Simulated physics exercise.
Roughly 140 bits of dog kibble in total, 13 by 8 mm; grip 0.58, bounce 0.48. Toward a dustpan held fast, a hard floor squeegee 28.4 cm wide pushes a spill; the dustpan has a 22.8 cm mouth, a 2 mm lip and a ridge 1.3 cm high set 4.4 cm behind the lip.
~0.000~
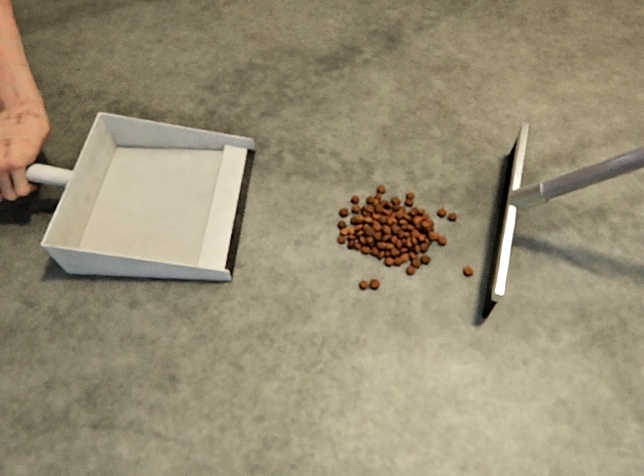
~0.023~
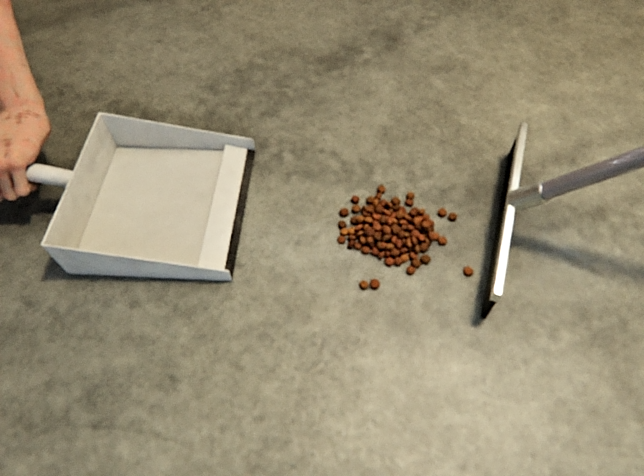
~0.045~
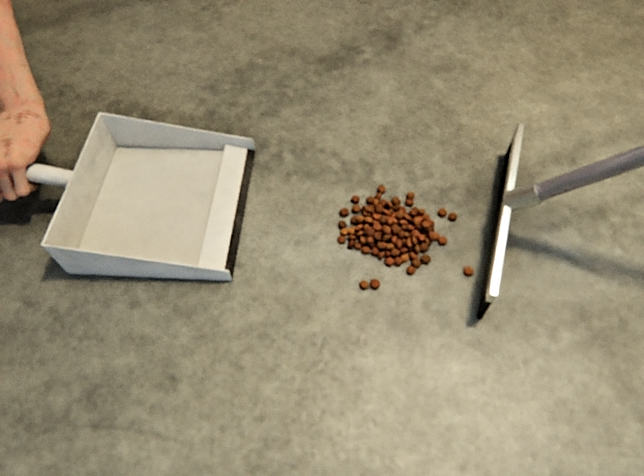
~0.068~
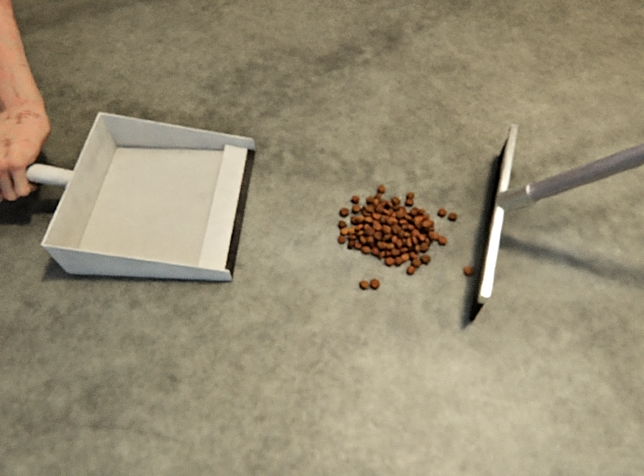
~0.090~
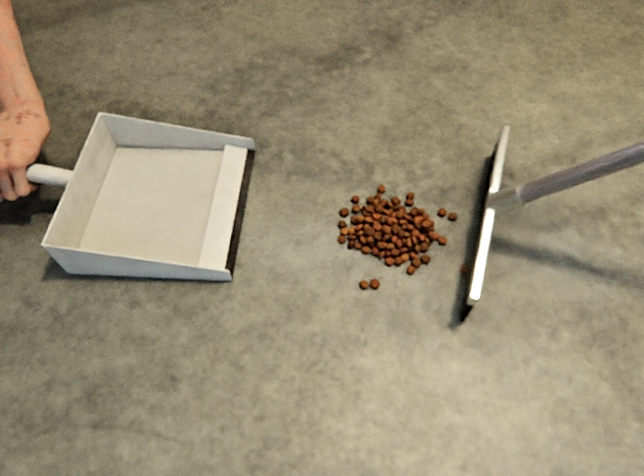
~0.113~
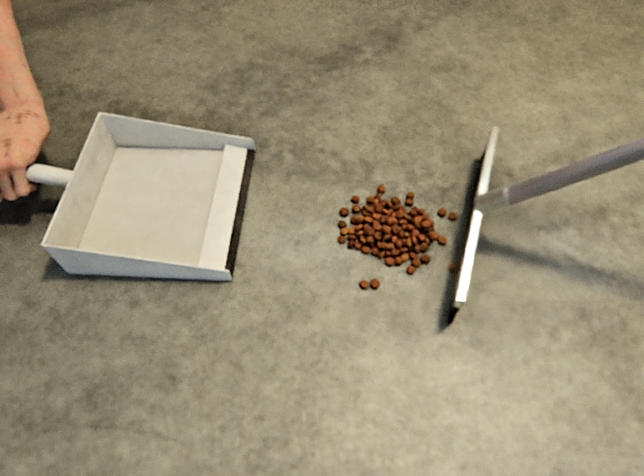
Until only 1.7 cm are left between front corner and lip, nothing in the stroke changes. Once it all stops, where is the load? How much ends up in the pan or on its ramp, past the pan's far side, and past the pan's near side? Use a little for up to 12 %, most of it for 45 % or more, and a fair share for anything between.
In the pan or on its ramp - a little; past the pan's far side - a little; past the pan's near side - a little.
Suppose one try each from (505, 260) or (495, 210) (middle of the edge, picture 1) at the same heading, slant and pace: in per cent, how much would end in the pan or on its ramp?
Estimates: 5 percent and 10 percent.
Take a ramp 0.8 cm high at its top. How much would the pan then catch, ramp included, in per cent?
It would be near 10 per cent.
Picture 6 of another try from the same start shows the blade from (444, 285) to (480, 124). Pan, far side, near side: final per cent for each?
Split: Pan = 40, far = 10, near = 0.
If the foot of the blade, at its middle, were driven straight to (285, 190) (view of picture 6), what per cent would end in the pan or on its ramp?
I'd expect around 25 per cent.
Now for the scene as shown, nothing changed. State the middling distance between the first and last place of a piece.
I'd put it near 18 cm.
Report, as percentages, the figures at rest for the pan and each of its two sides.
Pan 5; far side 0; near side 5.
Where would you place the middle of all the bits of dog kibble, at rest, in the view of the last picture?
When it all comes to rest, the middle is near (263, 222).
After 0.30 s, middle of the blade 18 cm from the lip; 0 % over the lip, far side 0 %, near side 0 %.
After 0.43 s, middle of the blade 9 cm from the lip; 0 % over the lip, far side 0 %, near side 5 %.
After 0.68 s, middle of the blade 5 cm from the lip; 10 % over the lip, far side 0 %, near side 5 %.
At rest (1.0 s), pan 5 %, far side 0 %, near side 5 %, in front of the lip or behind the blade 85 %.
